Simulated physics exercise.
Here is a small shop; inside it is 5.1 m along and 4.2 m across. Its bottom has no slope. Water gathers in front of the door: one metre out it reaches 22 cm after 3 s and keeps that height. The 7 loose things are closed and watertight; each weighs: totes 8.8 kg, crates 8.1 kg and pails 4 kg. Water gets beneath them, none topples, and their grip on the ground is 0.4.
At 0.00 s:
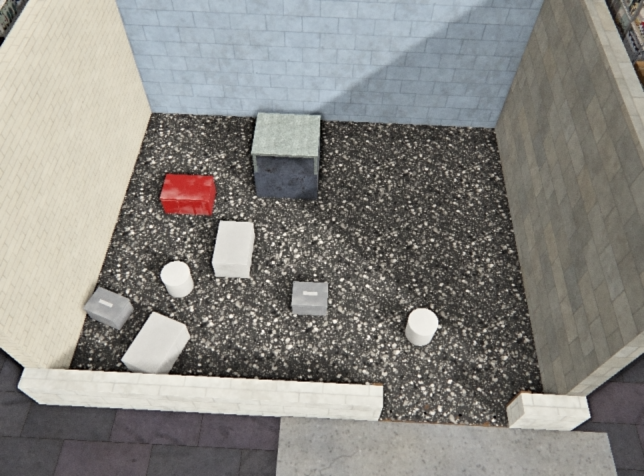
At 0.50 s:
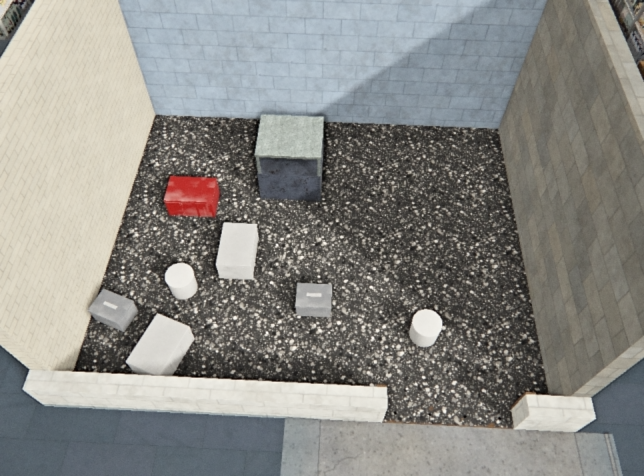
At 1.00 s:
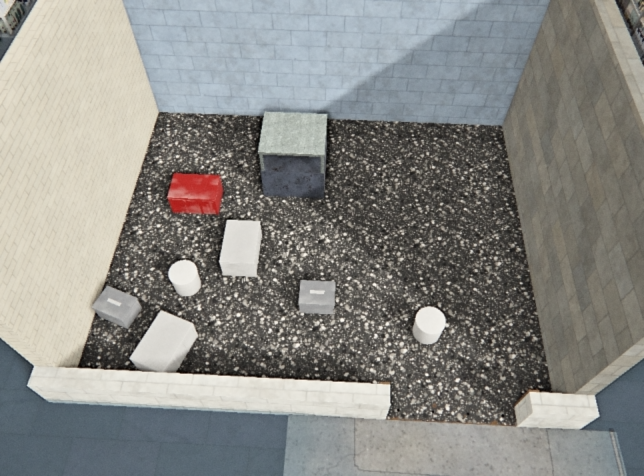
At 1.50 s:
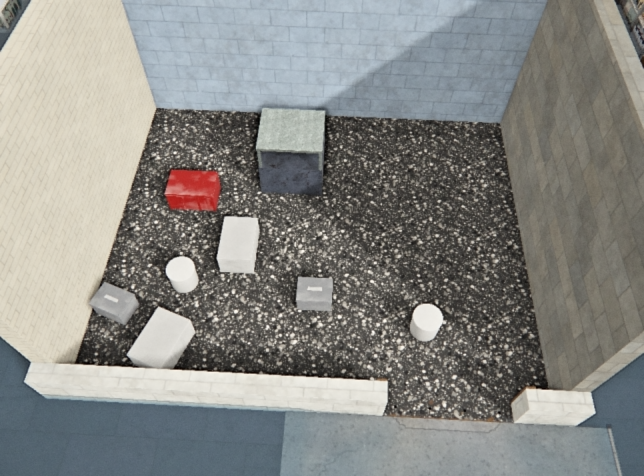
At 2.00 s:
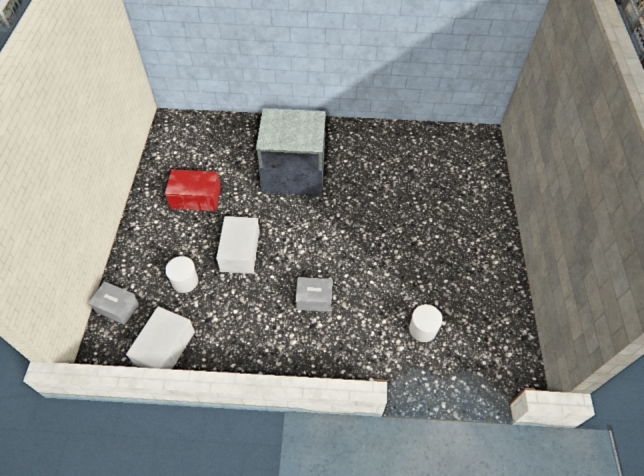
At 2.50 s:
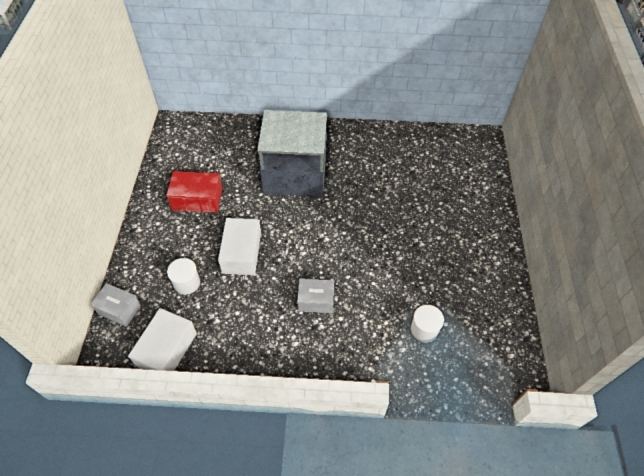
A small roofless room with a dark speckled floor, pale side walls and a blue-tiled back wall is seen from high above its front opening. A red crate sits at left, a large grey-green block at the back, and pale and grey boxes and white pails stand around the left, centre and right. The view shifts very slightly while bluish water covers the ground outside, then spreads through the doorway toward the right-hand pail, and no object moves.
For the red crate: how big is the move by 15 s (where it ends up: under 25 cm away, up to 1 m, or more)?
The red crate travels far.
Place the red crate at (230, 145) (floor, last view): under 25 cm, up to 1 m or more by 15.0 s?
It ends far away.
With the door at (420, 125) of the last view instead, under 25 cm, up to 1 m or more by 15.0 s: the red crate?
In that case the red crate travels far.
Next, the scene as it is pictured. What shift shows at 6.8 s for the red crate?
About 0 cm.
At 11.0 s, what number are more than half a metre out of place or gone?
By then 2.
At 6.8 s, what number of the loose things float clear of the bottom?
At that moment 1.
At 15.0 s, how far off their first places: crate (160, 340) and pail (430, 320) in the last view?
In turn: 200 cm, 350 cm.
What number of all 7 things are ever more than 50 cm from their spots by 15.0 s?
6 of them.
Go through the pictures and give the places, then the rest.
In the first picture, the red crate at (187, 187), on the bottom; 0.0 m2 under water; 0 of 7 have shifted.
In the second picture, the red crate at (190, 189) rests on the ground; 0.0 m2 under water; 0 of 7 have shifted.
In the third picture, the red crate at (194, 186) rests on the ground; 0.0 m2 under water; 0 of 7 have shifted.
In the fourth picture, the red crate at (191, 183), on the bottom; water covers 0.0 m2; 0 of 7 have shifted.
In the fifth picture, the red crate at (192, 183), on the bottom; 0.3 m2 under water; 0 of 7 have shifted.
In the sixth picture, the red crate at (193, 184), on the bottom; 1.0 m2 under water; 0 of 7 have shifted.
After 3.5 s the red crate is near (193, 184), 0.0 m from its start, aground; 0 afloat.
After 6.8 s the red crate is near (193, 184), 0.0 m from its start, aground; 1 afloat.
After 11.0 s the red crate is near (154, 212), 0.6 m from its start, afloat; 4 afloat.
After 15.0 s the red crate is near (282, 301), 2.1 m from its start, afloat; 7 afloat.
